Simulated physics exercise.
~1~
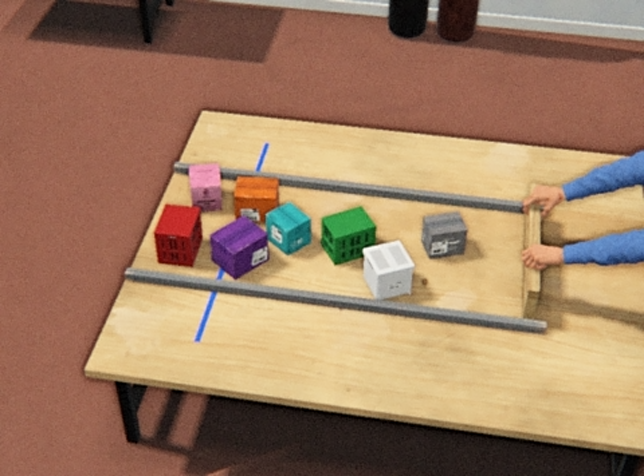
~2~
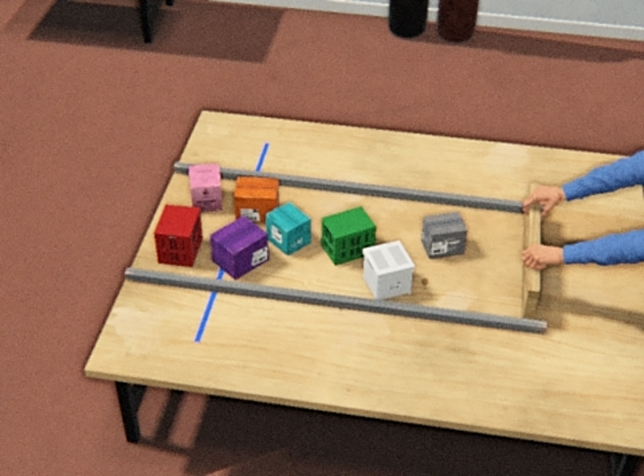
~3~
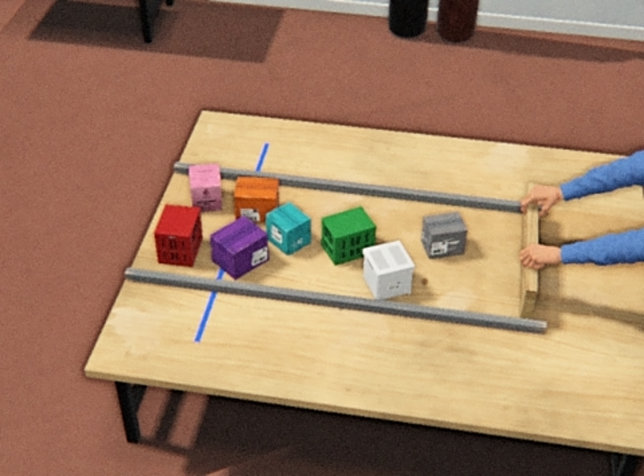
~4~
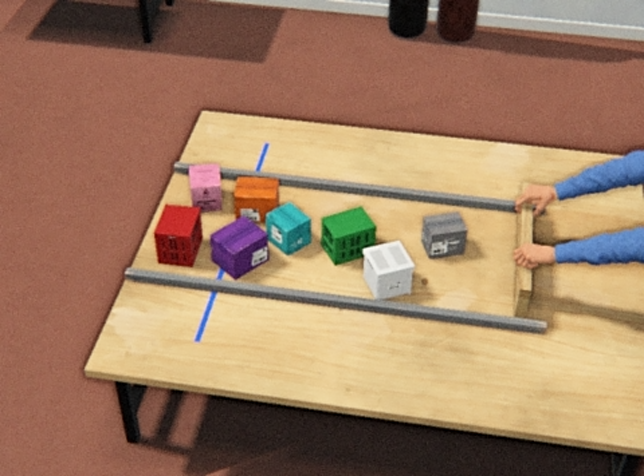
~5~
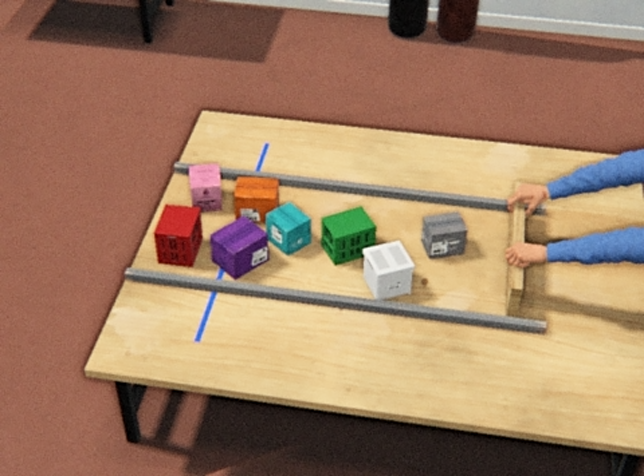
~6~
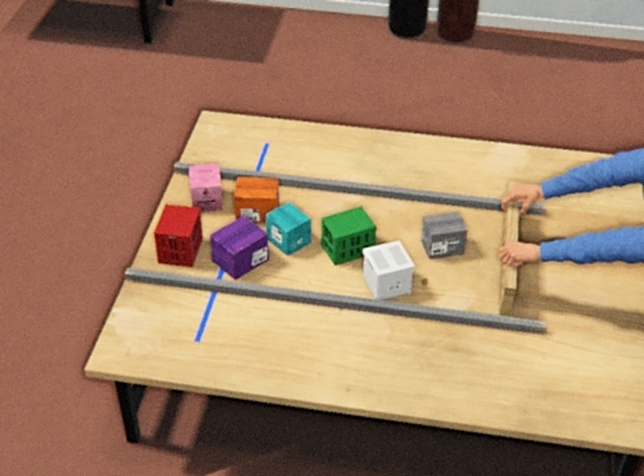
A plank held by two hands slides slightly left between the rails toward eight motionless boxes.
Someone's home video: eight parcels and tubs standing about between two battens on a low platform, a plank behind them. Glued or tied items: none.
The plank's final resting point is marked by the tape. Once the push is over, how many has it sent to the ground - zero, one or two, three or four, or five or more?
You'd find the ones that came down come in at a one or two here.
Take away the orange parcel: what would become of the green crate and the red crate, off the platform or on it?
The green crate is still up and the red crate goes down.
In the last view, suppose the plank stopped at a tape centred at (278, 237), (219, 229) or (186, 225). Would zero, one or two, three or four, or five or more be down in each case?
Result per tape, in order - none at all / just one or two / 5 or more.
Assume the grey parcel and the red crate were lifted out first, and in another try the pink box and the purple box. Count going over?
Going first to second: 0 and 0.
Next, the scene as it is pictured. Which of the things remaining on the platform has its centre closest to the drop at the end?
The orange parcel ends up foremost.
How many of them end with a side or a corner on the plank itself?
That would be 3 of them.
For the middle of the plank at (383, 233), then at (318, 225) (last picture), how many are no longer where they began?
3 and 5.
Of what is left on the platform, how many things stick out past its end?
It's 0.
A little later, none off yet; red crate at rest near (179, 236); pink box at rest near (206, 188); purple box at rest near (240, 248).
When it is over, the number that fall off is one or two; down, pink box and red crate.
